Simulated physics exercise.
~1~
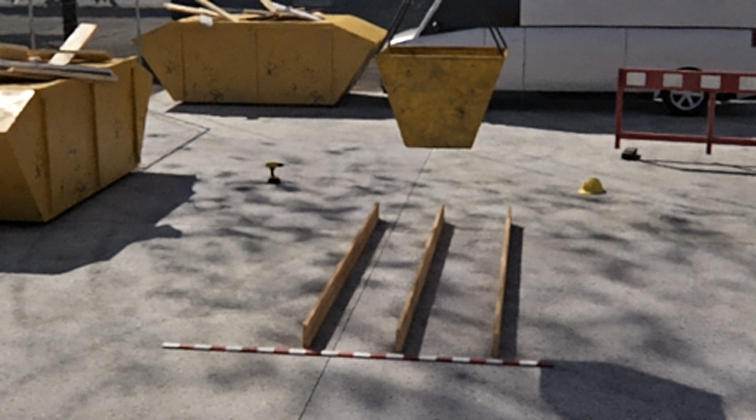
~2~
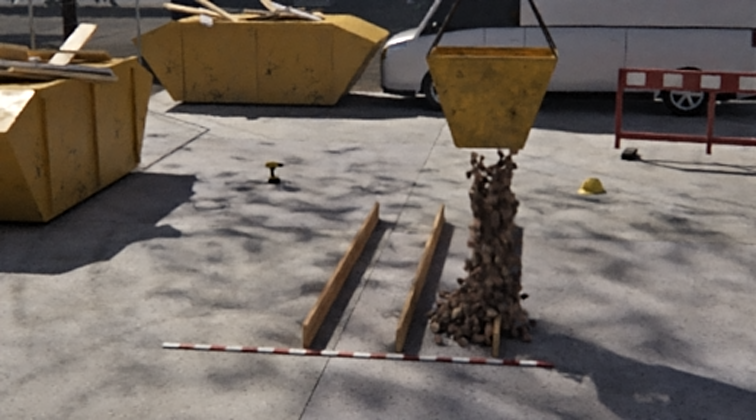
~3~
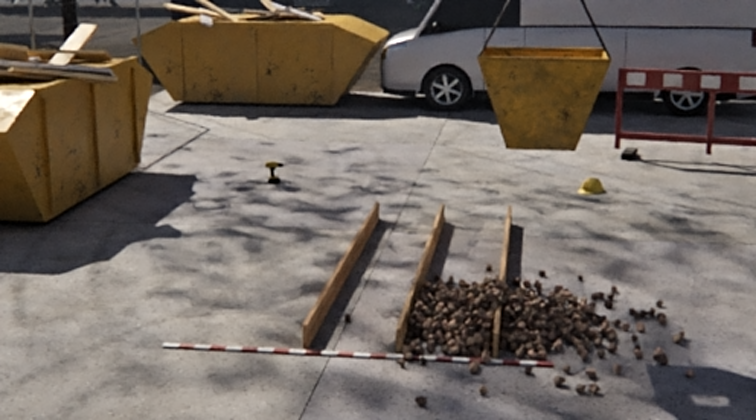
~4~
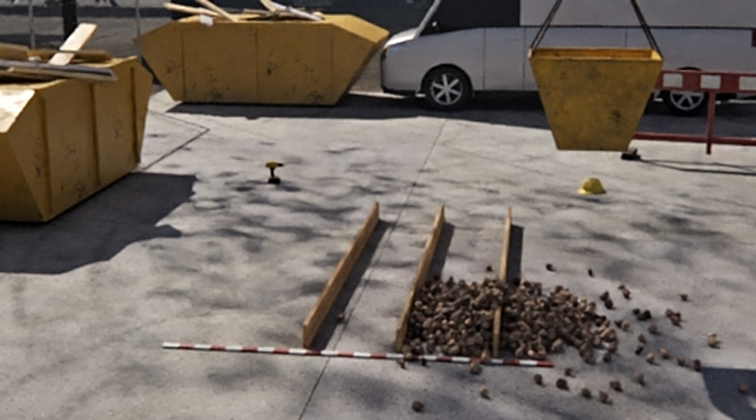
Yellow crane skip moving right and dropping brown stones over wooden boards, leaving them heaped in the right bay and scattered beyond.
